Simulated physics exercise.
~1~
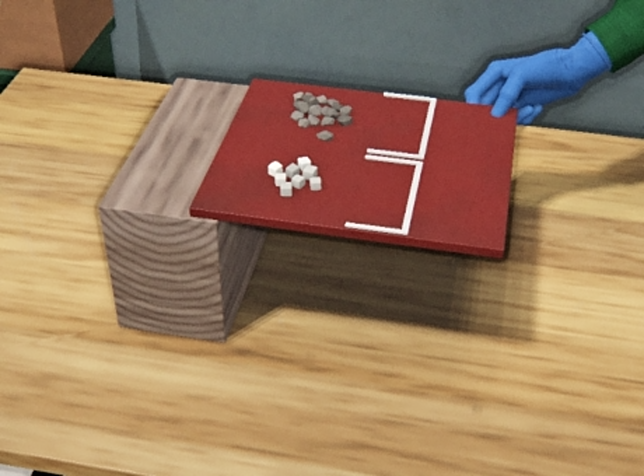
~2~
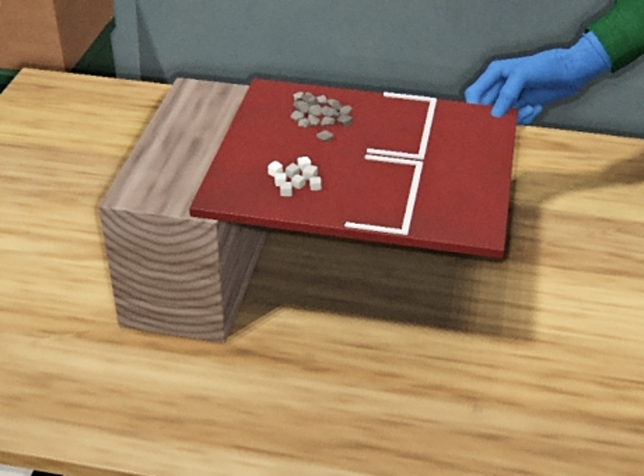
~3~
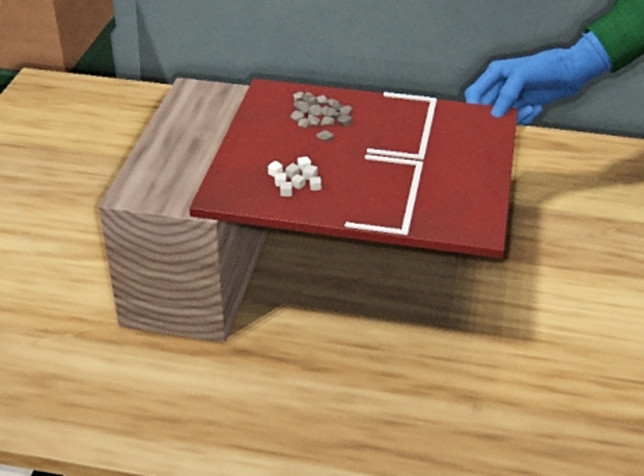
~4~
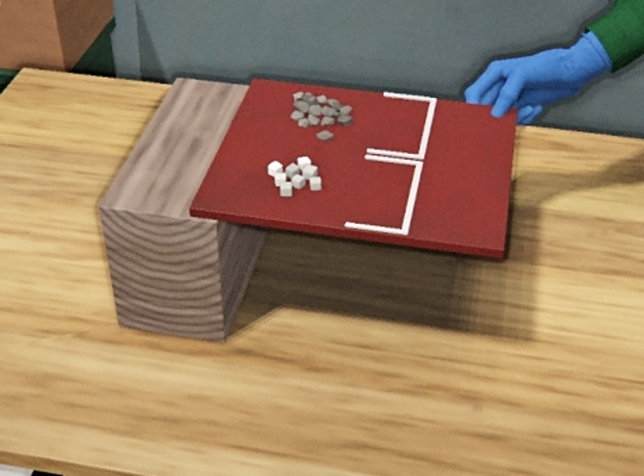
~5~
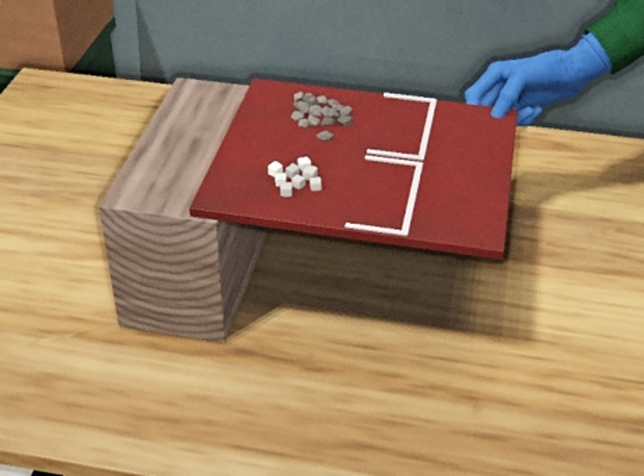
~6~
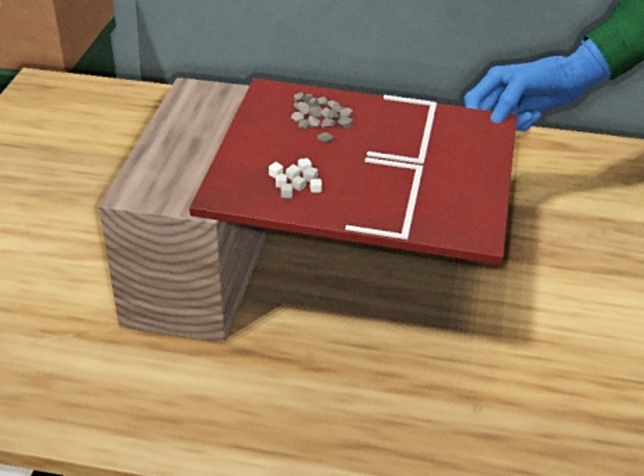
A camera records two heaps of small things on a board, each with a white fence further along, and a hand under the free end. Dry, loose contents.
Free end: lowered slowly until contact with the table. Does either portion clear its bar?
One by one: The nearer portion will make it past its barrier, the farther portion will make it past its barrier.
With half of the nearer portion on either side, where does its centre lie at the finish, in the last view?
About (585, 328), in pixels of the final view.
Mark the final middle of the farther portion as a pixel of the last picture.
Its middle ends up near (496, 263).
Then, 0.47 s later than the last frame, board sloping at 11°; nearer portion where it was; farther portion where it was.
Then, 1.07 s later than the last frame, board sloping at 25°; nearer portion on its way down; farther portion where it was.
Then, 1.71 s later than the last frame, board sloping at 37°; nearer portion every one past its bar; farther portion roughly half past its bar.
When it is over, board resting at 37°; nearer portion every one past its bar; farther portion roughly two thirds past its bar.
